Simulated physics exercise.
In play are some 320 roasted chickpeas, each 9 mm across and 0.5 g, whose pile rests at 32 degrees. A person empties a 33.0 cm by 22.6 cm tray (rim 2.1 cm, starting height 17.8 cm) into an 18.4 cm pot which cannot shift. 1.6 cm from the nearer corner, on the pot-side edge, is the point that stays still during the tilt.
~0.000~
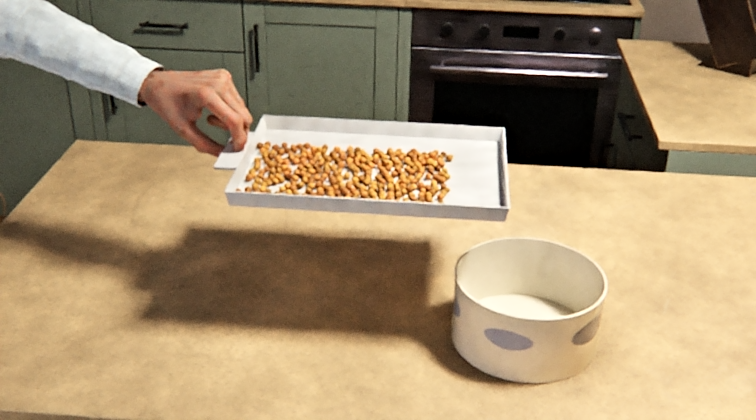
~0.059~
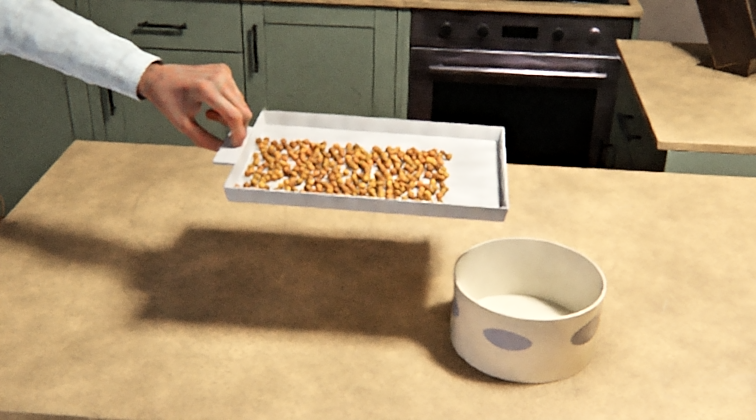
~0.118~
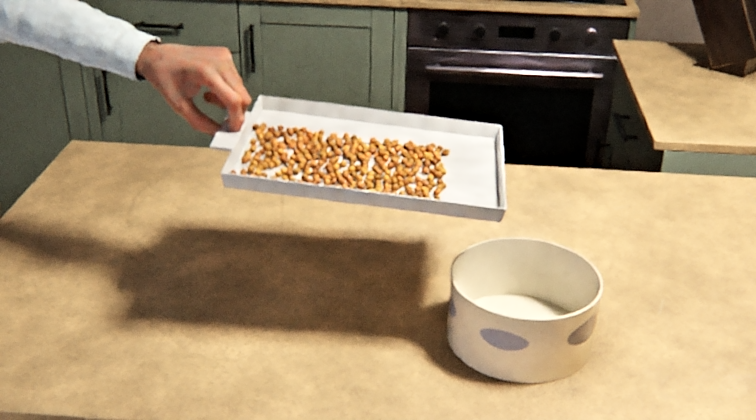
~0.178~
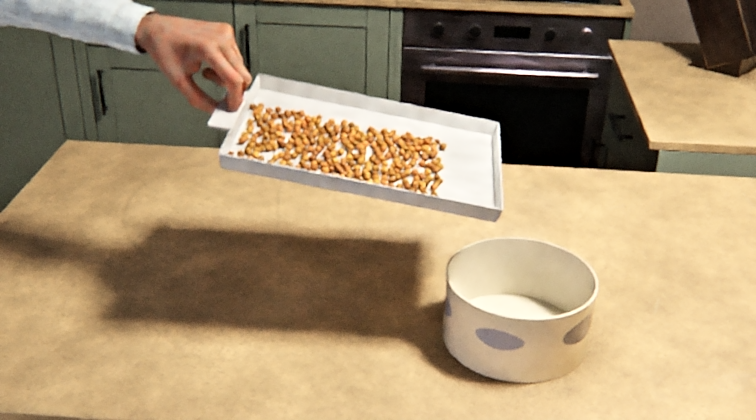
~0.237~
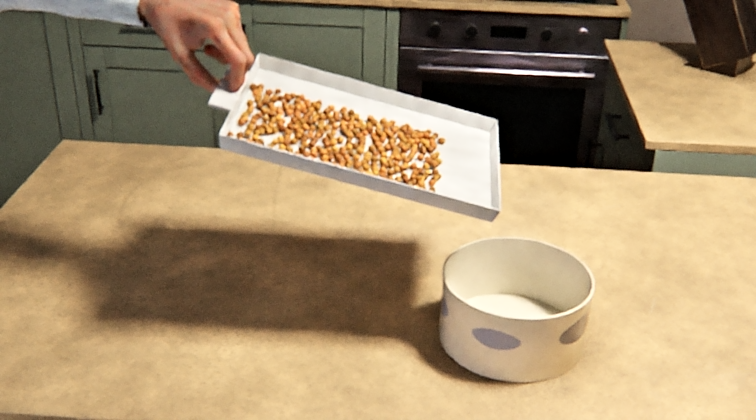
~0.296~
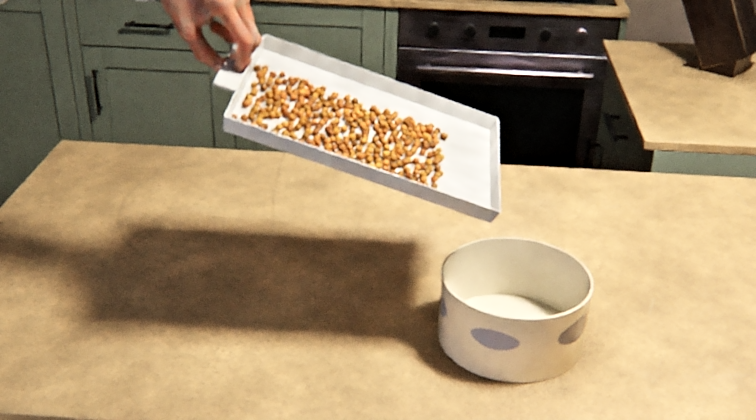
In a kitchen with green cabinets and a dark oven, seen from slightly above, a beige counter stretches across the foreground. A hand in a pale blue sleeve, at upper left, holds a white tray of golden-brown roasted chickpeas above a cream pot with grayish spots at right. The hand raises the tray's left end, steadily tilting it down toward the right, while the camera shifts very slightly.
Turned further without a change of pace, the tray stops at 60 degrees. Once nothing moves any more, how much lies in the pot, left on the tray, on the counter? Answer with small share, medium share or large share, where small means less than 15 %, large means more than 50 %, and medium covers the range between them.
Pot - medium share; left on the tray - large share; counter - small share.
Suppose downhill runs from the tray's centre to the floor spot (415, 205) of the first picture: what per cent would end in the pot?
My guess is roughly 5 percent.
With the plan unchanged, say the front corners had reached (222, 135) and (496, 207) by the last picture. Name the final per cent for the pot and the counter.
Pot: 5, counter: 5.
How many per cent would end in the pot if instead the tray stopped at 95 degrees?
Roughly 90 %.
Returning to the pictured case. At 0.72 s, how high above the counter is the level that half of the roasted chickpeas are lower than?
Some 24 cm above the counter.
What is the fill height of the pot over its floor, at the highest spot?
About 2.0 centimetres.
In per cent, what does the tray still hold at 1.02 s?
Estimate: Near 70 in a hundred.
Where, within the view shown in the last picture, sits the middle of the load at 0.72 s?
Approximately (475, 155) in the last picture.
Then, at 0.55 s, tilt 39 degrees; the tray holds 100 %, the pot 0 %.
After 0.72 s, tilt 53 degrees; the tray holds 100 %, the pot 0 %.
After 1.02 s, tilt 60 degrees; the tray holds 70 %, the pot 20 %.
At rest (1.9 s), pot 30 %, tray 65 %, counter 5 %.
